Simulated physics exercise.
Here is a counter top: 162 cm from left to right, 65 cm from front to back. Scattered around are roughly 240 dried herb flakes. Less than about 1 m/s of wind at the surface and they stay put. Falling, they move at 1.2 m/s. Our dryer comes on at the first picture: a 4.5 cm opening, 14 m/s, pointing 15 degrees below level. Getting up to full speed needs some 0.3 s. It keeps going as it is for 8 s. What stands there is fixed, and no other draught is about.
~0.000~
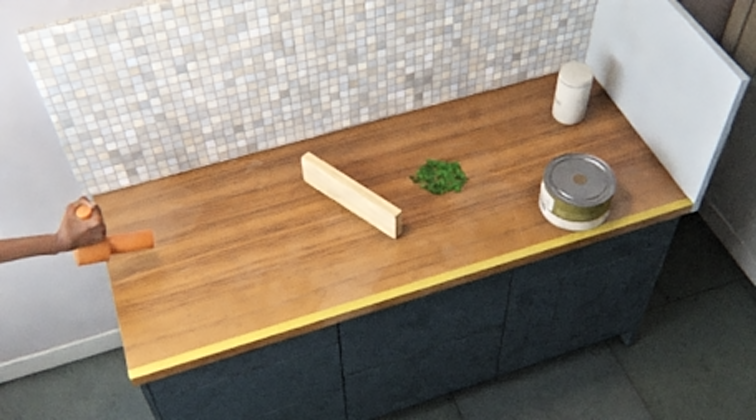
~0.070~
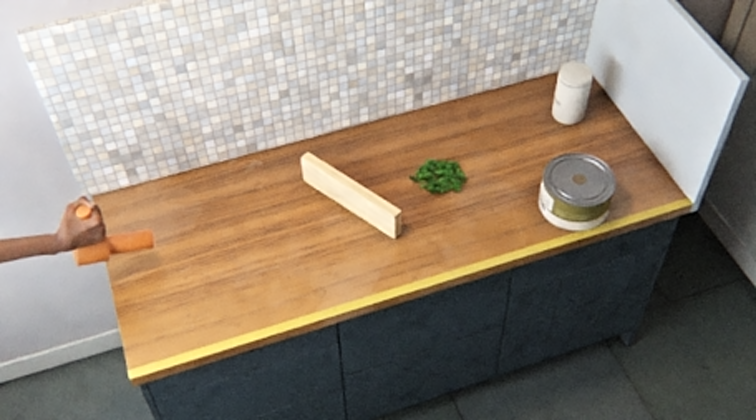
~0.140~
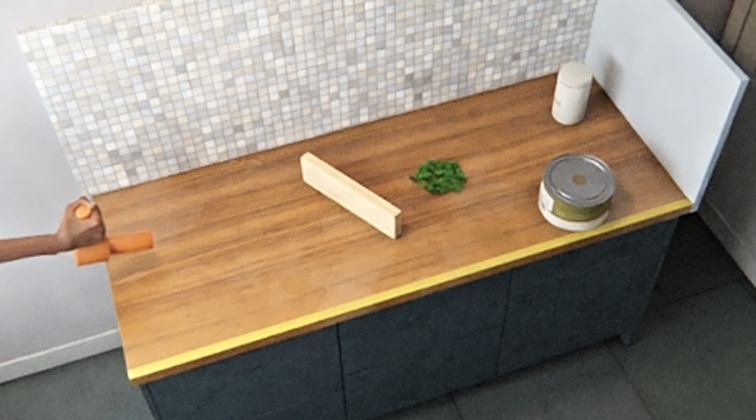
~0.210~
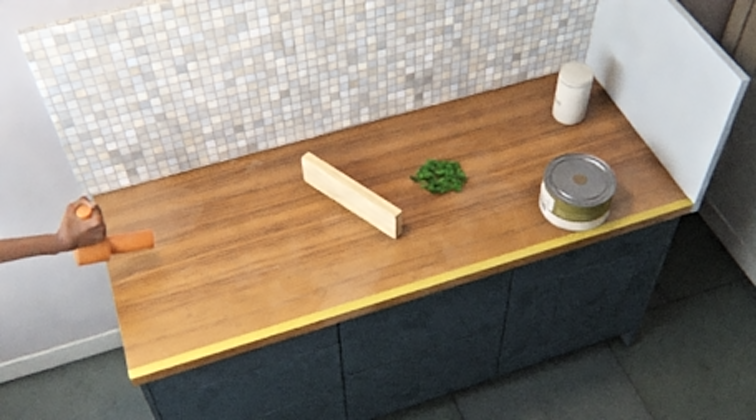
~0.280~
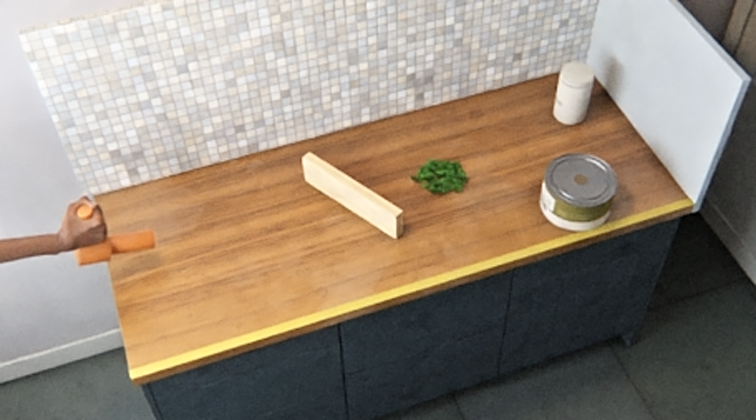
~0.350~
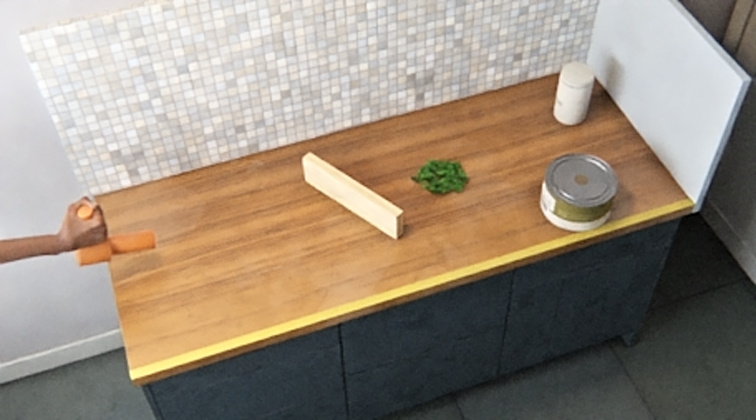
A hand at the left held an orange tool over a wooden counter with a yellow front edge, while a small pile of green flakes, a pale board, a tin and a white container stayed practically still.
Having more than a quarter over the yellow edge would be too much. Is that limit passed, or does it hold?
Looks like that edge will lose at most a quarter of the load.
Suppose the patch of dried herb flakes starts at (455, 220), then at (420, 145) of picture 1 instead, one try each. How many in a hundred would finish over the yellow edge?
First try 0 %, second try 0 %.
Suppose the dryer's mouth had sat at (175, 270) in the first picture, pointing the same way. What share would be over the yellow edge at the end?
That would come to roughly 0 %.
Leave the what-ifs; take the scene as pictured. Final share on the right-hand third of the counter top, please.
Around 0 per cent.
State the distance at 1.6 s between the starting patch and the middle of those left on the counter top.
About 0 cm.
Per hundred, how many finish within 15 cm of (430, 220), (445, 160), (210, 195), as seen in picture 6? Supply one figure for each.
Taking the spots one by one, around 30 %, 100 % and 0 %.
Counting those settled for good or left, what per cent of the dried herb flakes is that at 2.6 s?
That works out to some 90 %.
After 1.6 s the count stands so, 0 % are over the yellow edge; the middle of those still in play is near (443, 175).
After 2.6 s the count stands so, 0 % are over the yellow edge; the middle of those still in play is near (443, 175).
After 4.4 s the count stands so, 0 % are over the yellow edge; the middle of those still in play is near (443, 175).
After 8.0 s, at the end, 0 % are over the yellow edge; the middle of those still in play is near (443, 175).
